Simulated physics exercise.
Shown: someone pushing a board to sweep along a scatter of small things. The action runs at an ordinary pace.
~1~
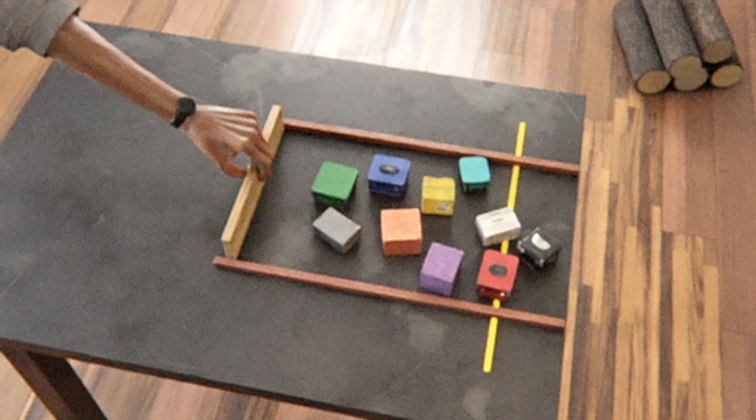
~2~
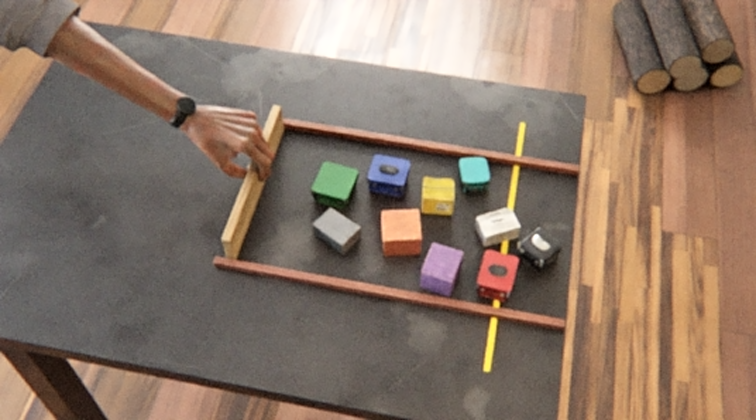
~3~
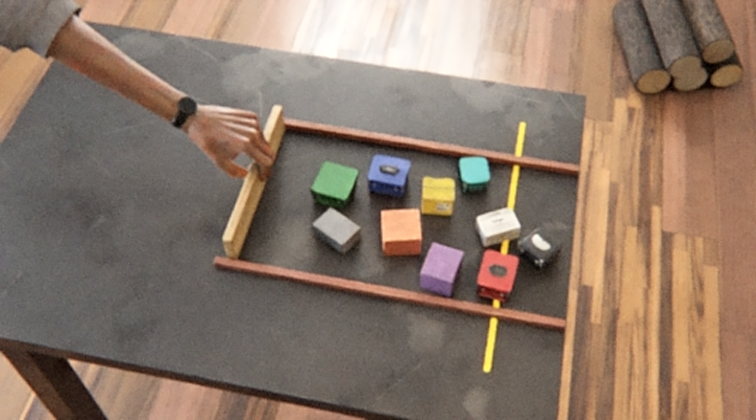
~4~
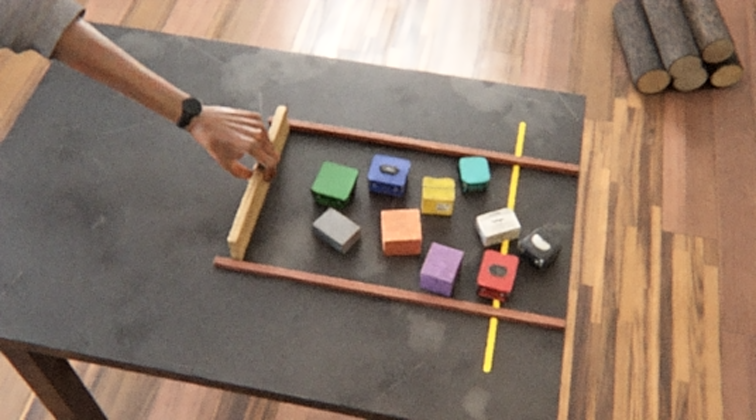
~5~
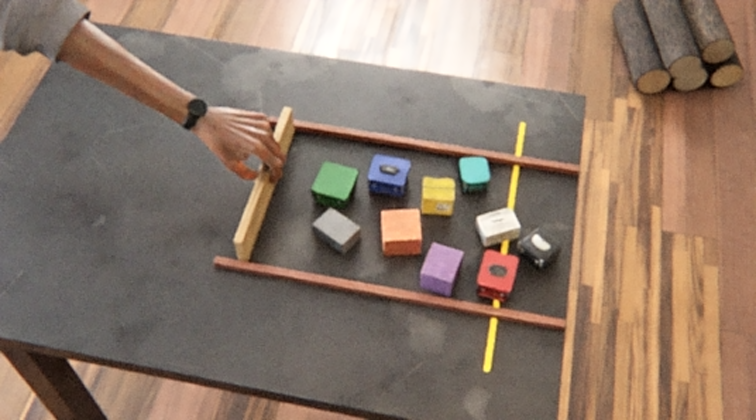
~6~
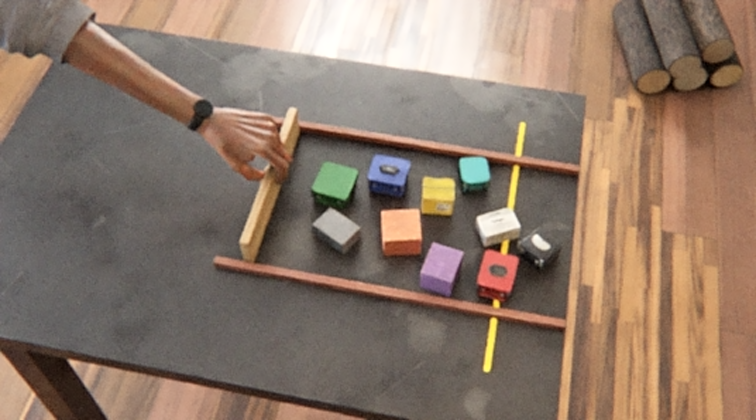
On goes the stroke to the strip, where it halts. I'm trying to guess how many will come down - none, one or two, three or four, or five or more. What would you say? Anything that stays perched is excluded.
Most likely three, perhaps four, will tumble off the end.
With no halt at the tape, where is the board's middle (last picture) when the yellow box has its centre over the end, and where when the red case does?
Near (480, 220) in the first case, near (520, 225) in the other.
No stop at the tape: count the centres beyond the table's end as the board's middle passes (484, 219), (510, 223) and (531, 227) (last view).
In that order 2, 3 and 6.
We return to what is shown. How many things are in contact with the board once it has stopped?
Number: 4.
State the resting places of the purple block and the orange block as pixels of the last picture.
Final spots - purple block (516, 282), orange block (565, 257).
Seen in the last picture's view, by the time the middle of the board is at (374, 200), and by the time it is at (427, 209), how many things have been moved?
In order, the tallies are 5 and 8.
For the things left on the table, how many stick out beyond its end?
The total would be 3.
Soon after, none off yet; black case at rest near (540, 250); red case at rest near (497, 276); white box at rest near (497, 227).
At rest, the number that fall off is three or four; fallen, yellow box, white box and black case.
